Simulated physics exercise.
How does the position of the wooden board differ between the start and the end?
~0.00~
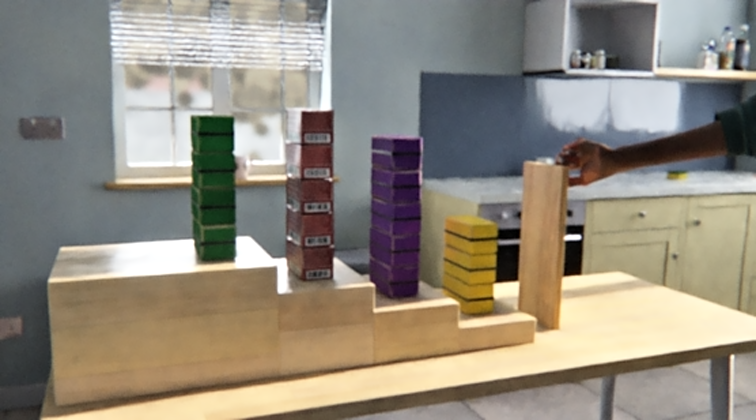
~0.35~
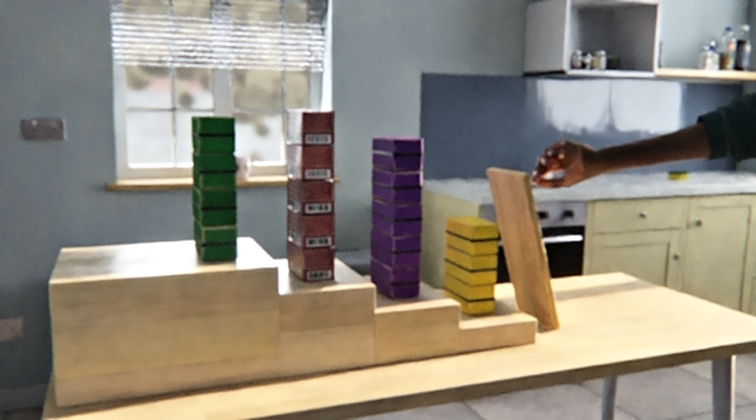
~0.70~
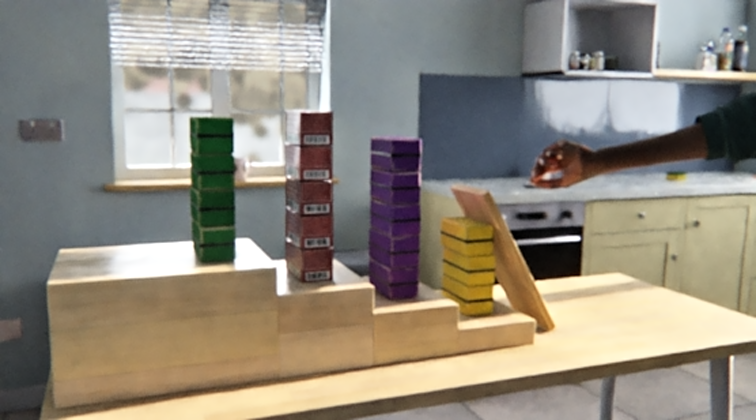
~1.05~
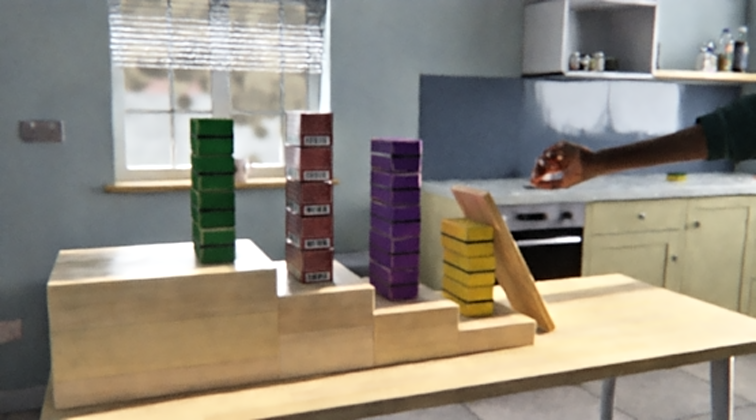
At the start the board stands upright on the table, and at the end it leans to the left against the yellow stack.
